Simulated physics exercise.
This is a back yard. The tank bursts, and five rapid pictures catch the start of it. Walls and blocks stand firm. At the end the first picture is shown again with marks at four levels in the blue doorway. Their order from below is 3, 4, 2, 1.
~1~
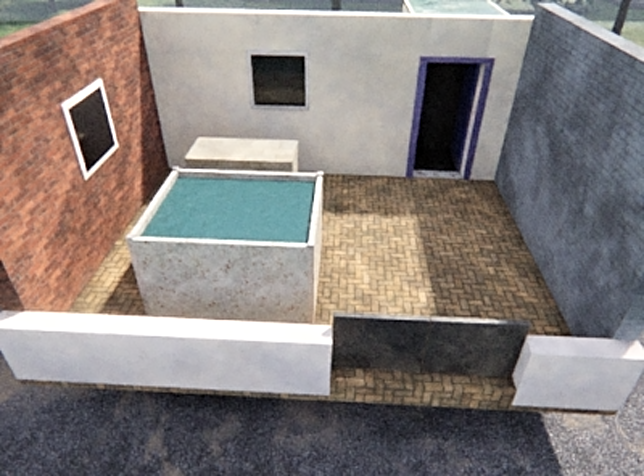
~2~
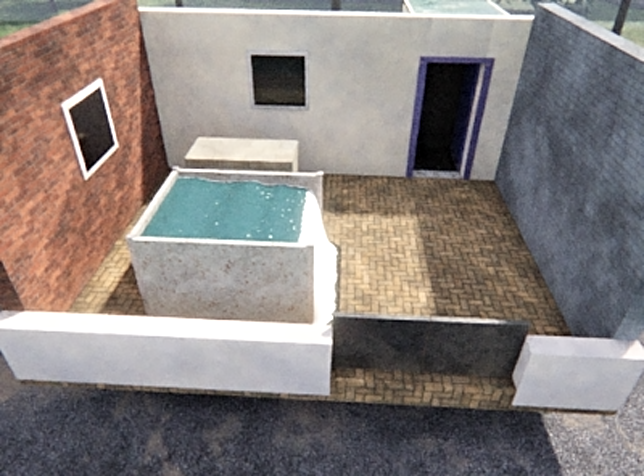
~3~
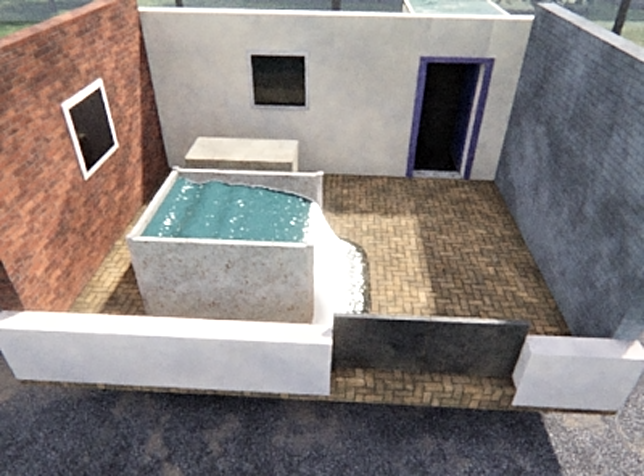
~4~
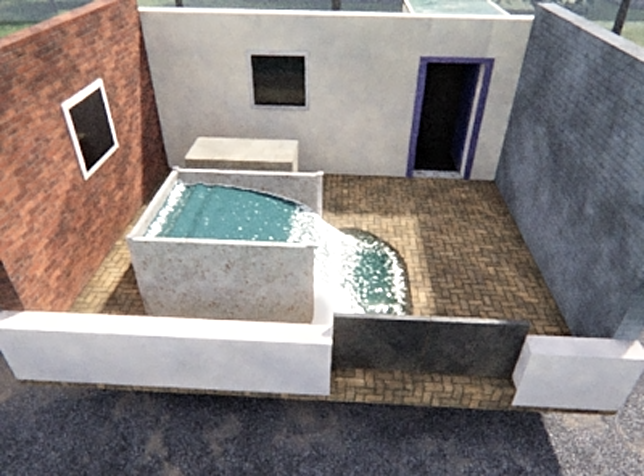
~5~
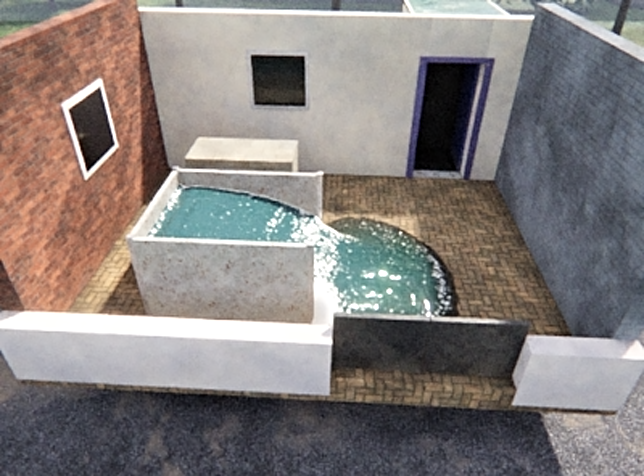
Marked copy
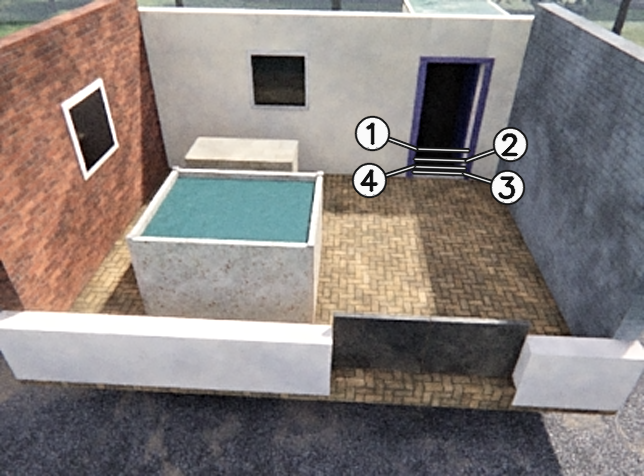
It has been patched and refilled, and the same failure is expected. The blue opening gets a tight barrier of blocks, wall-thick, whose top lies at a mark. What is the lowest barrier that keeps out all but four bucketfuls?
Height 2 just does it.
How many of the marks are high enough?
Two of them.
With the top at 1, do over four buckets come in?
No.
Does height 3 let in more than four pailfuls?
Yes.
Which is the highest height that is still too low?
Here it is height 4.
On the marked copy, 1 at (442, 149); 2 at (440, 160); 3 at (438, 172); 4 at (439, 167); from the bottom up 3, 4, 2, 1.
For height 1, nothing gets over.
For height 2, a splash gets over, under a bucket.
For height 3, dozens of bucketfuls pour in.
For height 4, about 9 bucketfuls get in.
